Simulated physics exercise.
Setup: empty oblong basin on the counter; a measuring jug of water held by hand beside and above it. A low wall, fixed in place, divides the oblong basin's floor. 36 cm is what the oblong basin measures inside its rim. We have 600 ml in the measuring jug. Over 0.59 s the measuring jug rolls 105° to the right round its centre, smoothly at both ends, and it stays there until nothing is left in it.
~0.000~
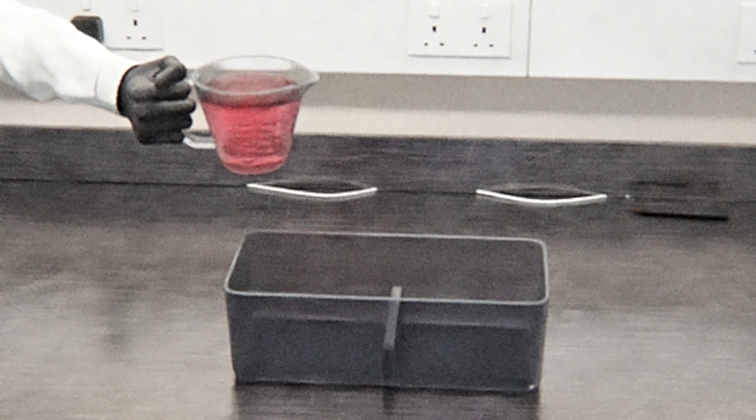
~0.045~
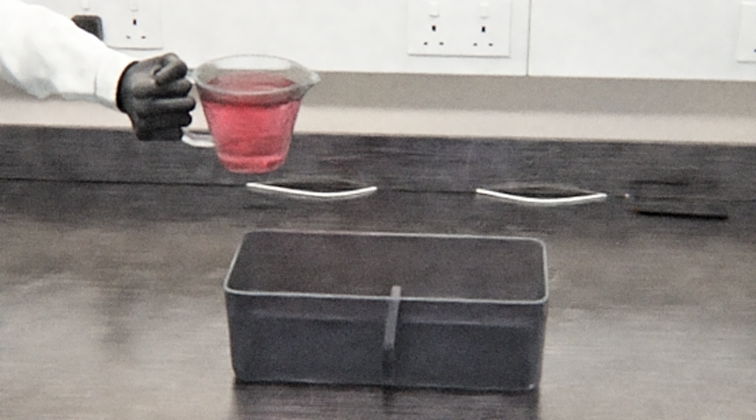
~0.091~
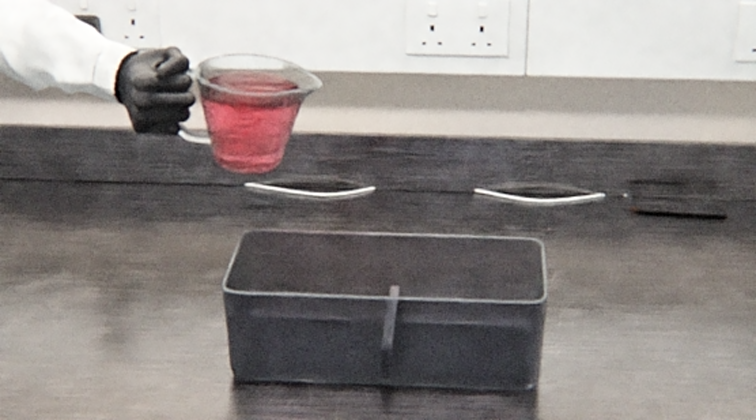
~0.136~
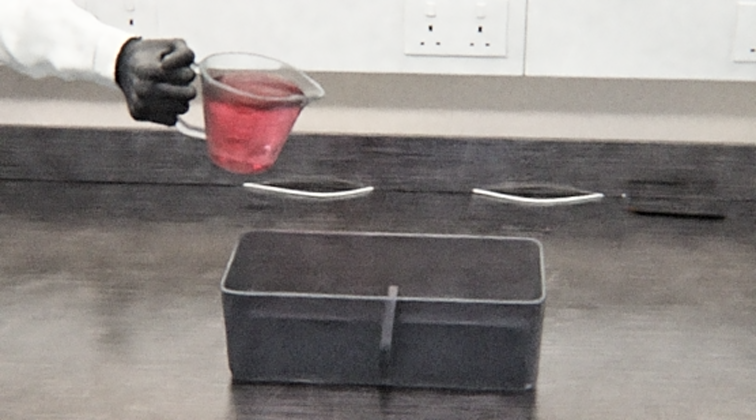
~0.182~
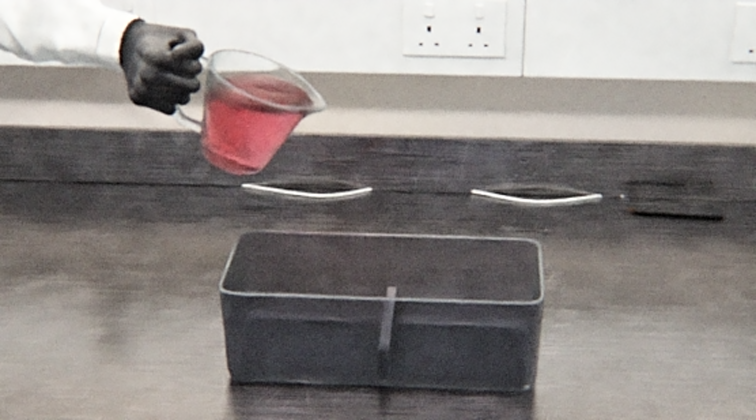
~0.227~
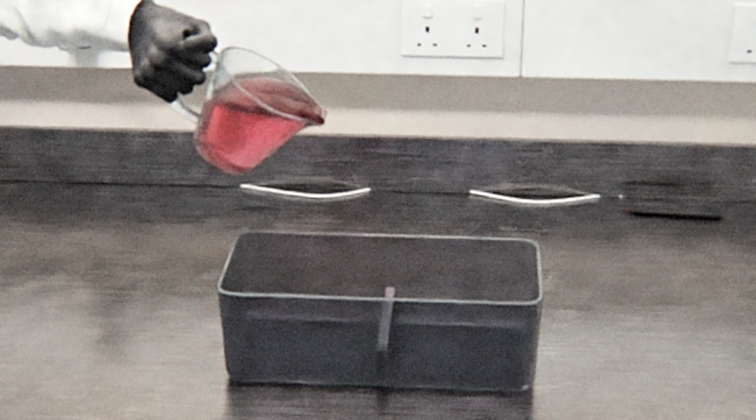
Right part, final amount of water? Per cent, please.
22 per cent.
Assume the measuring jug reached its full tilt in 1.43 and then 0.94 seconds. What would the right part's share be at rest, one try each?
Respectively about 40 and 30 percent.
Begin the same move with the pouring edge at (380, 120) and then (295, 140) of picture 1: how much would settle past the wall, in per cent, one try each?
Around 85 per cent first, around 10 per cent next.
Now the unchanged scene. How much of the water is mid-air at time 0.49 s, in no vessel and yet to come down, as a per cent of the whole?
40 %.
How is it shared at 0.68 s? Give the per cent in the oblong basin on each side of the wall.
Around 68 percent on the left and 18 on the right.
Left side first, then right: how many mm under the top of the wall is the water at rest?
Some 28 mm on the left and 40 mm on the right.
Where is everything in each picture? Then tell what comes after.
In the first frame, it leans 0°; its right rim is at (319, 78); the water meets the walls at (202, 86) and (303, 88); the oblong basin's rim runs from (235, 261) to (546, 272); the wall's top is at (393, 318).
In the second frame, it leans 2°; its right rim is at (320, 79); the water meets the walls at (202, 84) and (303, 88).
In the third frame, it leans 6°; its right rim is at (322, 84); the water meets the walls at (203, 82) and (303, 90).
In the fourth frame, it leans 13°; its right rim is at (324, 93); the water meets the walls at (206, 81) and (308, 93).
In the fifth frame, it leans 23°; its right rim is at (327, 107); the water meets the walls at (210, 86) and (315, 99).
In the sixth frame, it leans 34°; its right rim is at (326, 122); the water meets the walls at (209, 94) and (314, 110); 2 per cent is over the edge.
Then, 0.49 s in, the tilt is 97° and 34 per cent is still to pour, 15 is left of the wall and 11 right of it.
Then, 0.68 s in, the tilt is 105° and 3 per cent is still to pour, 68 is left of the wall and 17 right of it.
Then, 0.87 s in, the tilt is 105° and 0 per cent is still to pour, 72 is left of the wall and 20 right of it.
Then, 1.09 s in, the tilt is 105° and 0 per cent is still to pour, 72 is left of the wall and 22 right of it.
Finally, 72 per cent lies left of the wall, 22 right of it and 6 outside.
